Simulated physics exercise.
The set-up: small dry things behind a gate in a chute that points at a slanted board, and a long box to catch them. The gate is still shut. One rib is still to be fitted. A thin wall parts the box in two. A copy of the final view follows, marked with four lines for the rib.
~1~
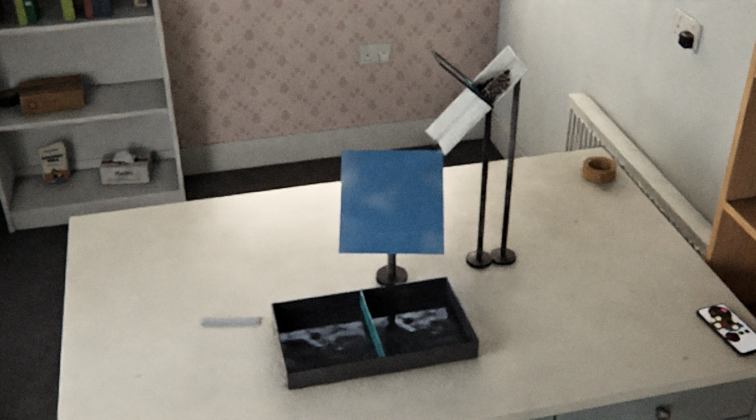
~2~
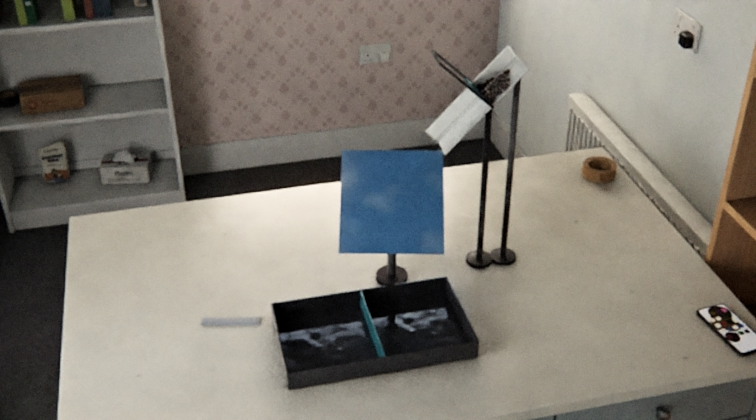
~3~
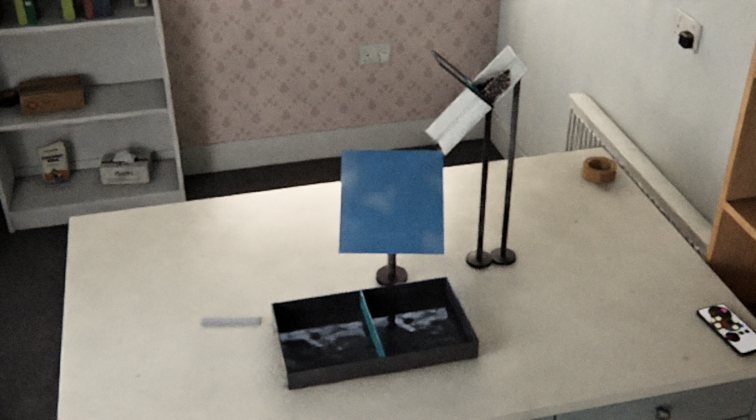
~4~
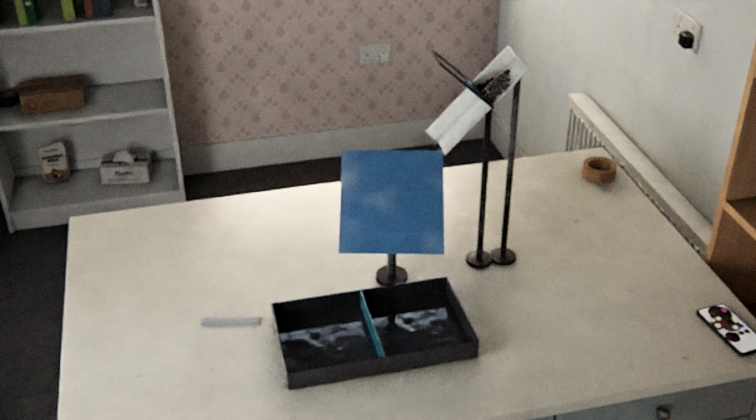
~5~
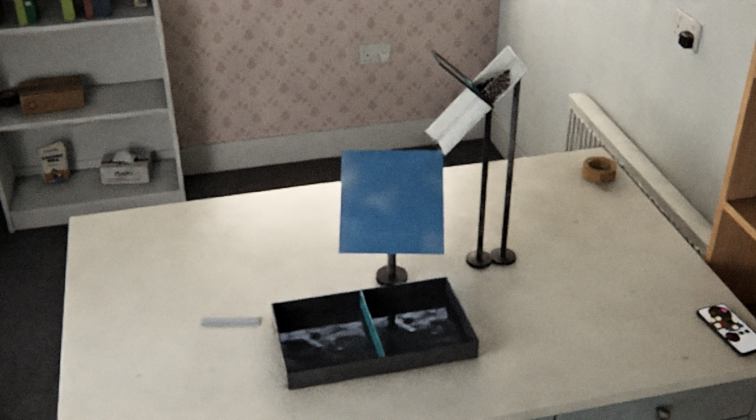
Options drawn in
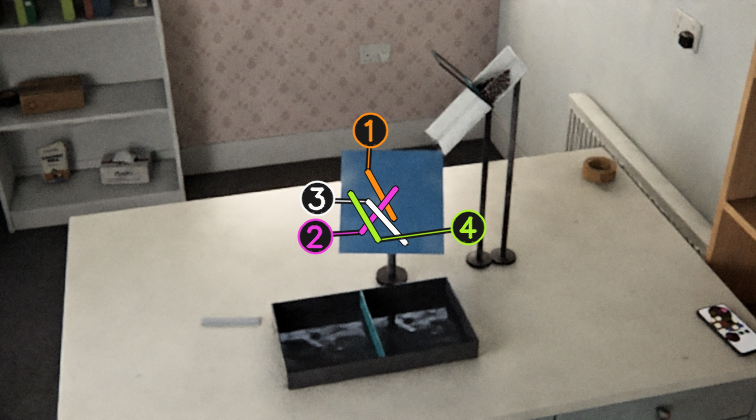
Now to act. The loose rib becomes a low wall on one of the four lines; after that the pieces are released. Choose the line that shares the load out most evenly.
Choose 2.
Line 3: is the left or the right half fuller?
Right.
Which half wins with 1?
Right.
On the marked copy, line 1 from (368, 171) to (393, 218); line 2 from (395, 188) to (361, 232); line 3 from (368, 201) to (405, 242); line 4 from (350, 193) to (378, 240).
With 1, of what is caught, a small part in the left half, nearly all in the right.
With 2, of what is caught, about half in the left half, about half in the right.
With 3, of what is caught, a stray few in the left half, nearly all in the right.
With 4, of what is caught, a small part in the left half, nearly all in the right.
